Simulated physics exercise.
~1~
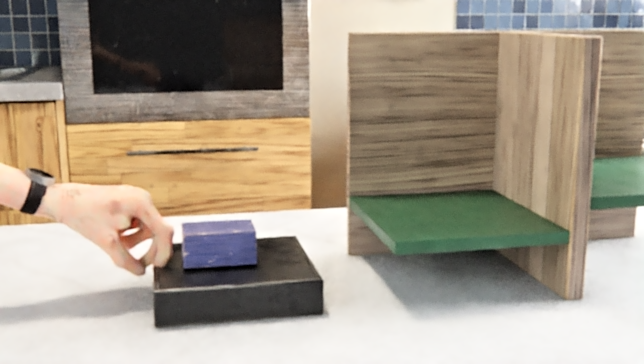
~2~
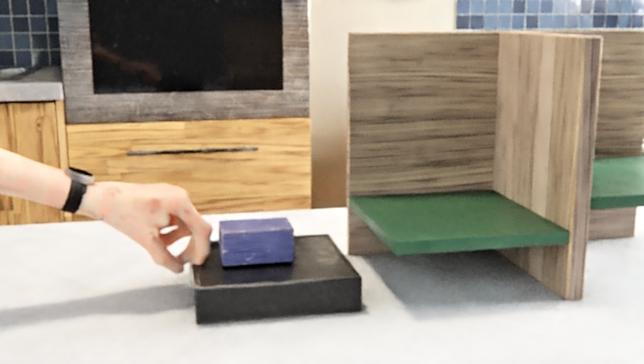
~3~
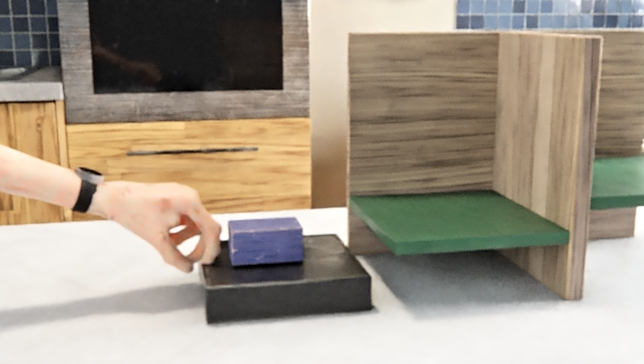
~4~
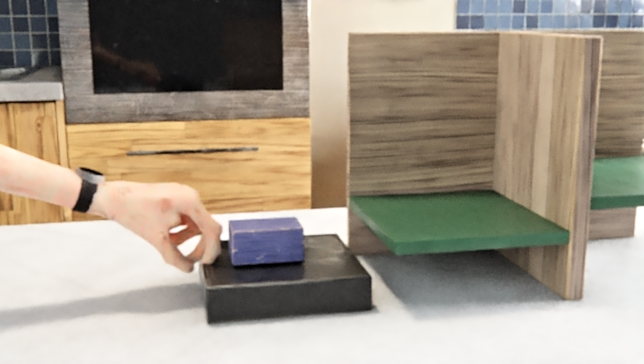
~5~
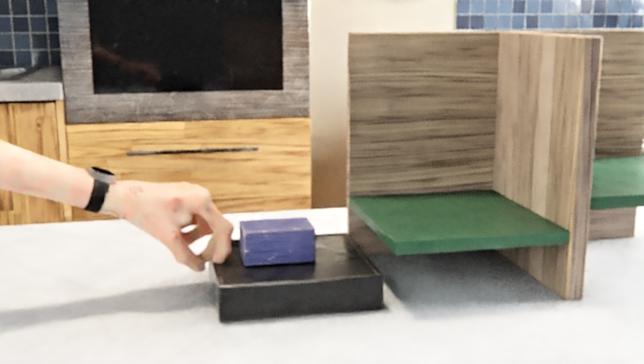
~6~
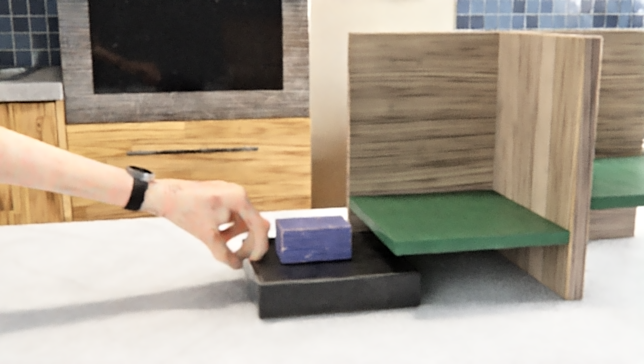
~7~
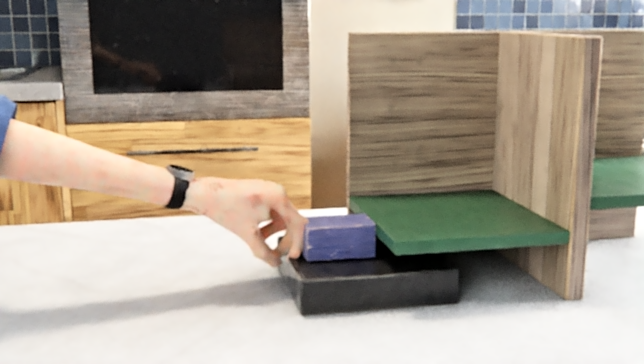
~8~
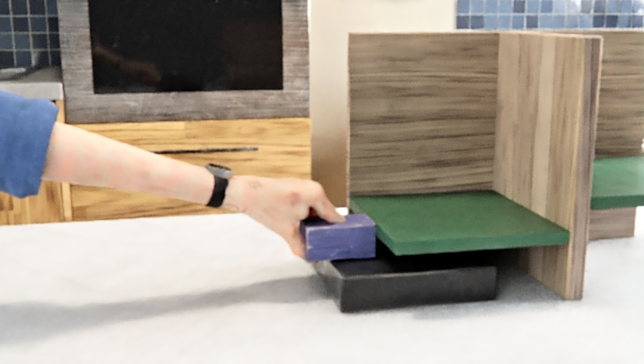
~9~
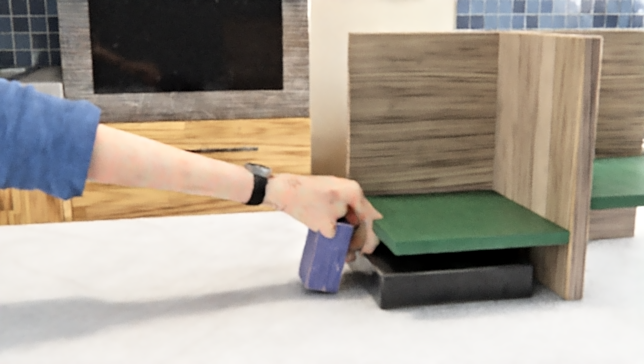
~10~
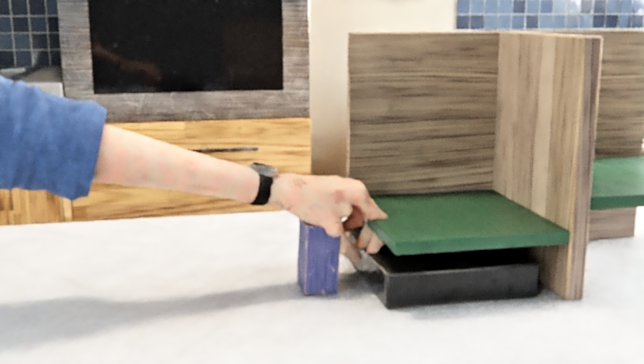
A hand wearing a dark wristwatch slides a black tray carrying a blue block across a pale countertop, seen from the front by a still camera in a kitchen. To the right stands a wood-grain stand with a low green shelf, and behind are wooden drawers and a dark oven. The tray moves right, pauses briefly, then continues beneath the shelf. The block meets the shelf's left edge and stays back while the tray slides on under it. Scraped off the tray, the block tips over and ends upright on its end on the counter, left of the shelf, with the hand beside it.
